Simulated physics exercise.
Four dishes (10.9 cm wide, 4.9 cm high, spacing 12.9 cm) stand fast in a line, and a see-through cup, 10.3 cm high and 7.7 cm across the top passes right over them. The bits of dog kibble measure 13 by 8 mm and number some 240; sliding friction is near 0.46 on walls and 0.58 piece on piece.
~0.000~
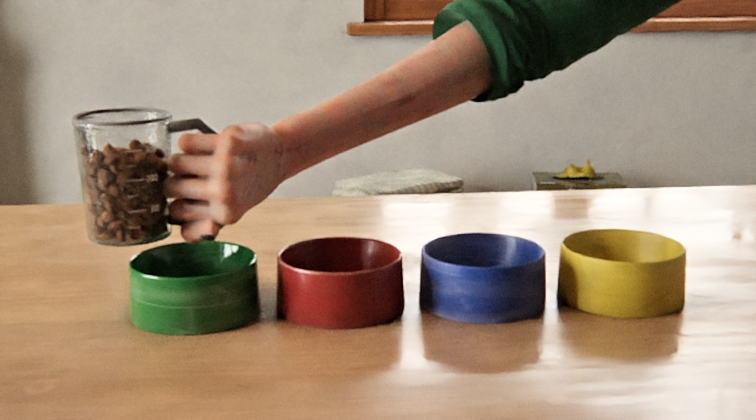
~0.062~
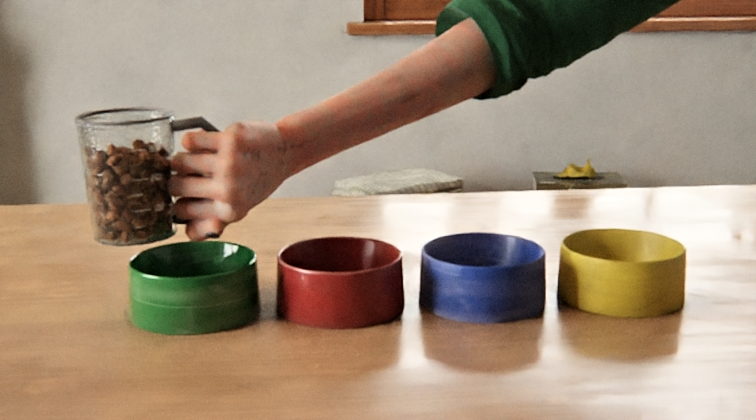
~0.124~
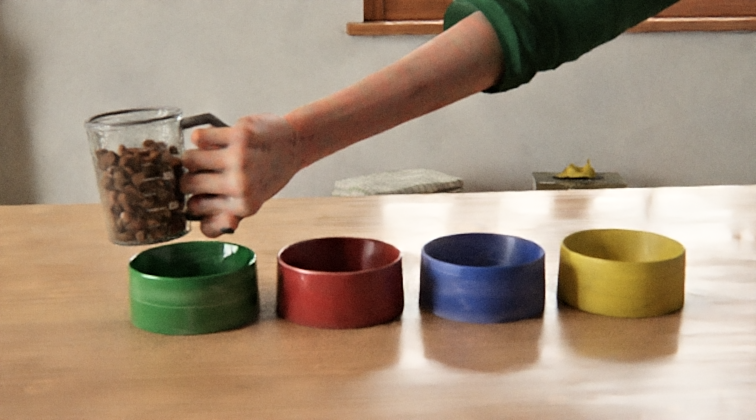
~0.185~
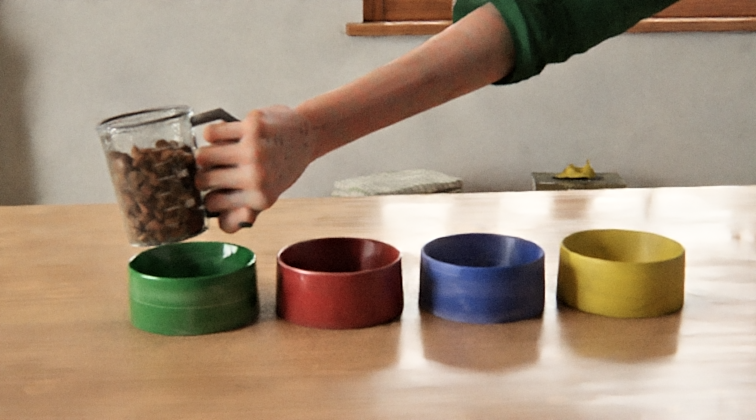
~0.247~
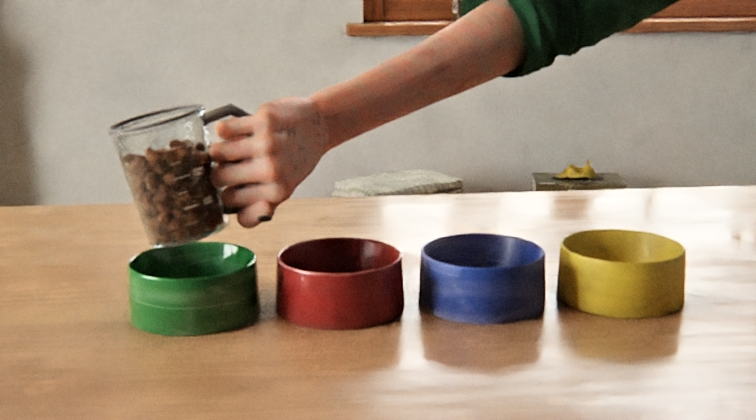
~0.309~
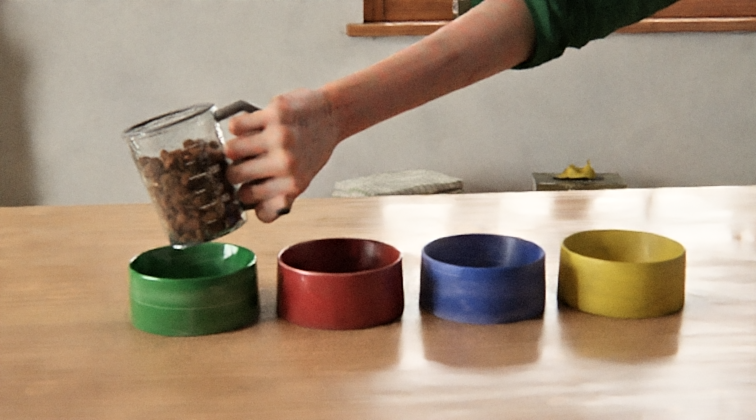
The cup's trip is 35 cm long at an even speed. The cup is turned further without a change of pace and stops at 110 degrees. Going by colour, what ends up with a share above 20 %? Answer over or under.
Red dish: Under; blue dish: Over; green dish: Under; yellow dish: Under; on the counter: Under.
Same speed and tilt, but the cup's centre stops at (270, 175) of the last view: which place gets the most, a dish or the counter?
Most goes to: Green.
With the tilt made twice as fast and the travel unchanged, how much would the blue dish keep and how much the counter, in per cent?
Blue 30, counter 10.
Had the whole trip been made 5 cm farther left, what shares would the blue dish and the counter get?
In that case blue 0; counter 60.
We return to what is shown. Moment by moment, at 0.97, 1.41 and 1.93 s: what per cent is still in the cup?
In turn: 100, 100, 70.
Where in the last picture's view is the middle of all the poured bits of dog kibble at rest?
Around (470, 278).
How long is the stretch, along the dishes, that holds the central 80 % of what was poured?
Some 6 cm.
Then, at 0.97 s, tilt 60 degrees; cup holds 100 %.
After 1.41 s, tilt 89 degrees; cup holds 100 %.
Then, at 1.93 s, tilt 110 degrees; cup holds 70 %, blue 25 %.
By 3.8 s all is still; red 0 %, blue 90 %, green 0 %, yellow 0 %, counter 5 %, cup 10 %.
